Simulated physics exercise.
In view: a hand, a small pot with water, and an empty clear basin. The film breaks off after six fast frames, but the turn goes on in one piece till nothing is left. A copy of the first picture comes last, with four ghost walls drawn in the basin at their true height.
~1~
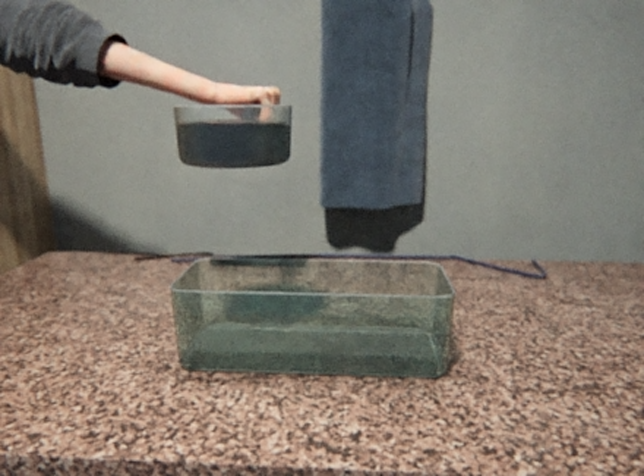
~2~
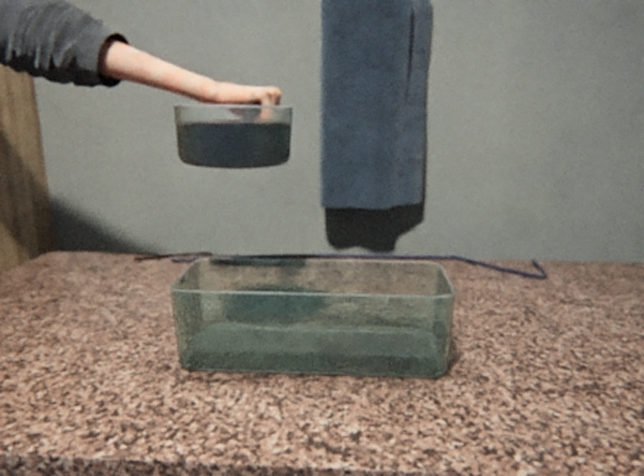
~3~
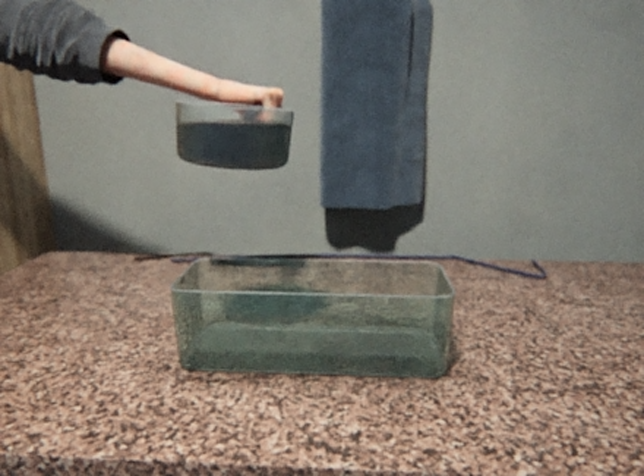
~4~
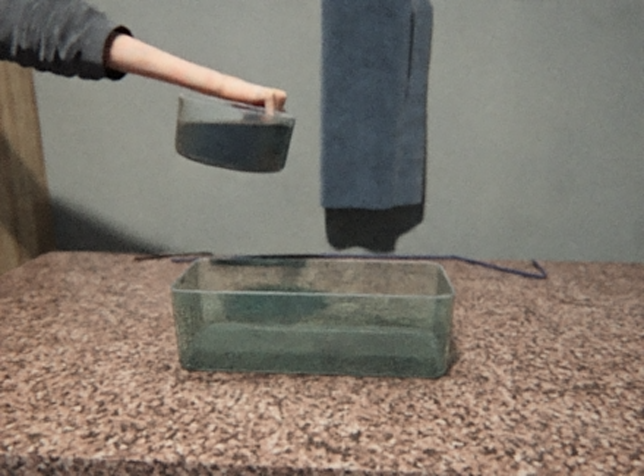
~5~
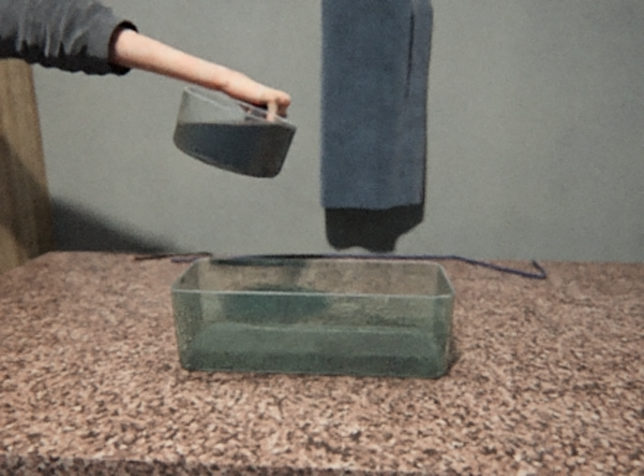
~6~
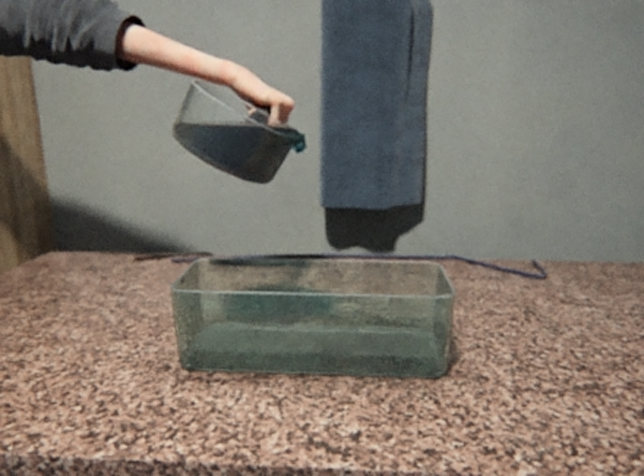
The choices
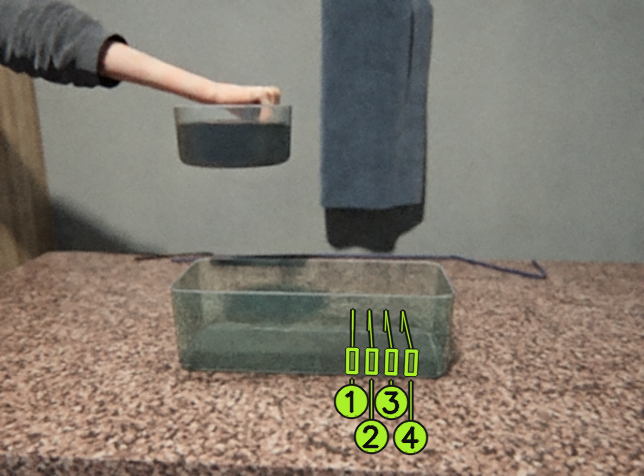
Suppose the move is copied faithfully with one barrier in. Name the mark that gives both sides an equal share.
I would pick position 1.
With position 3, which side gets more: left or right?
The left one.
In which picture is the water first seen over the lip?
In picture 6.
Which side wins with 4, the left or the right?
The left side.
On the marked copy, 1 at (351, 379); 2 at (371, 380); 3 at (391, 380); 4 at (410, 381).
If 1 is chosen, about 53 % ends left of the wall and 46 % right of it.
If 2 is chosen, about 82 % ends left of the wall and 17 % right of it.
If 3 is chosen, about 91 % ends left of the wall and 8 % right of it.
If 4 is chosen, about 86 % ends left of the wall and 13 % right of it.
